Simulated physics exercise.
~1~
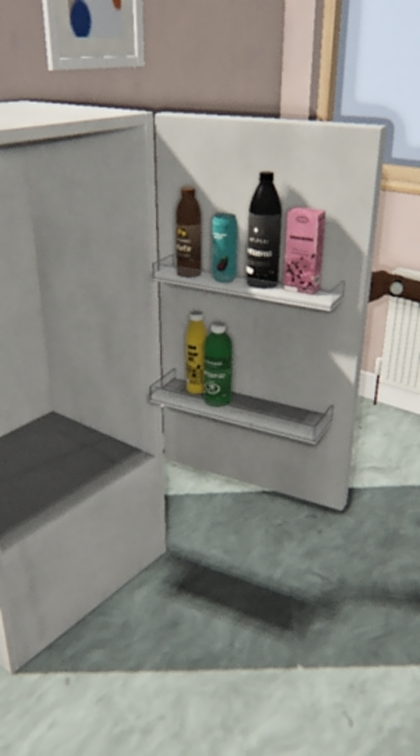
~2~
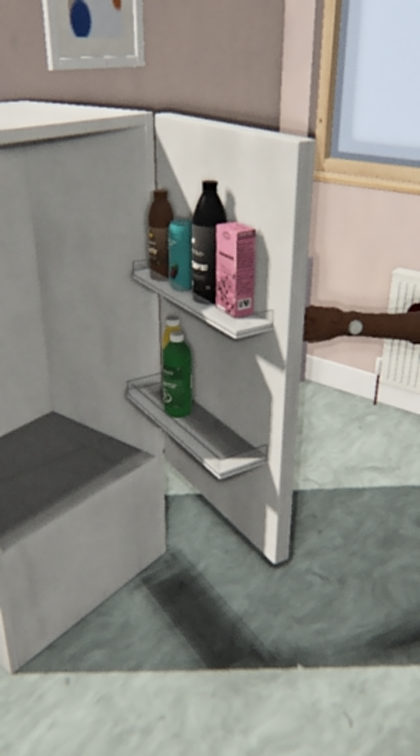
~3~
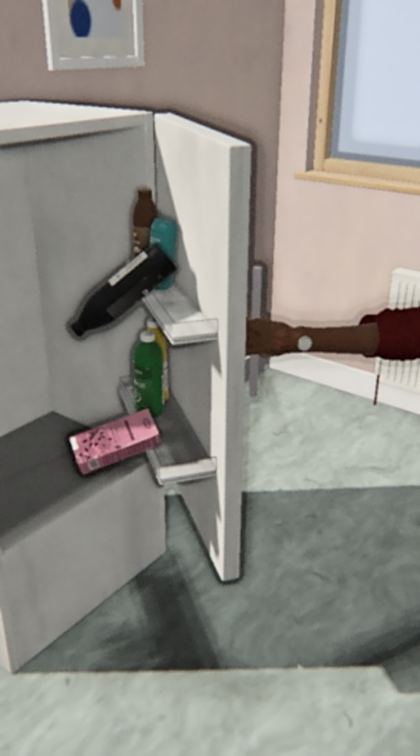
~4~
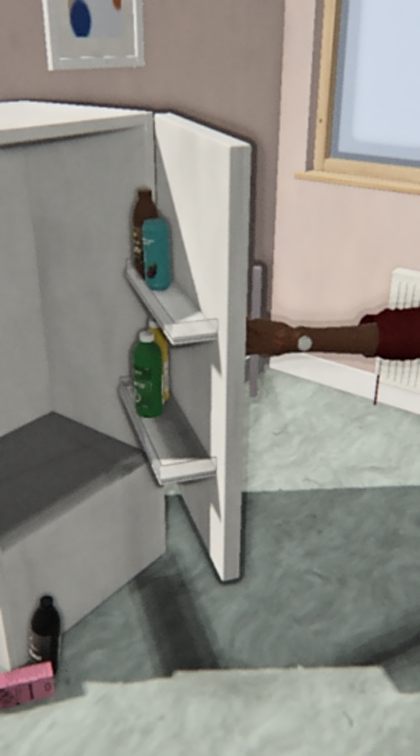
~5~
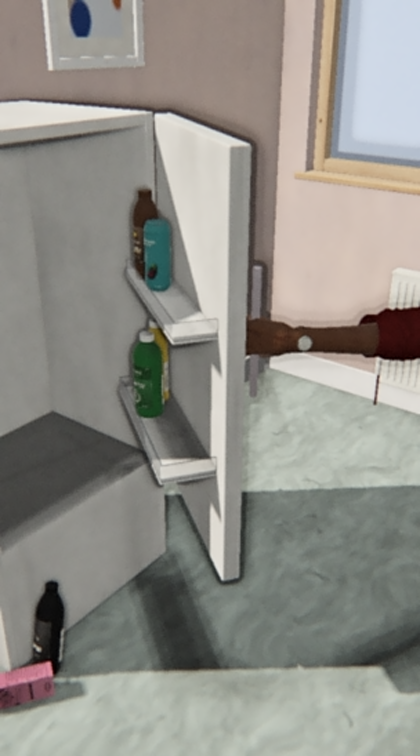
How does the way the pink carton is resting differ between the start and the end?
At the start the pink carton stands upright on the door's upper rack, and at the end it lies on its side on the floor.
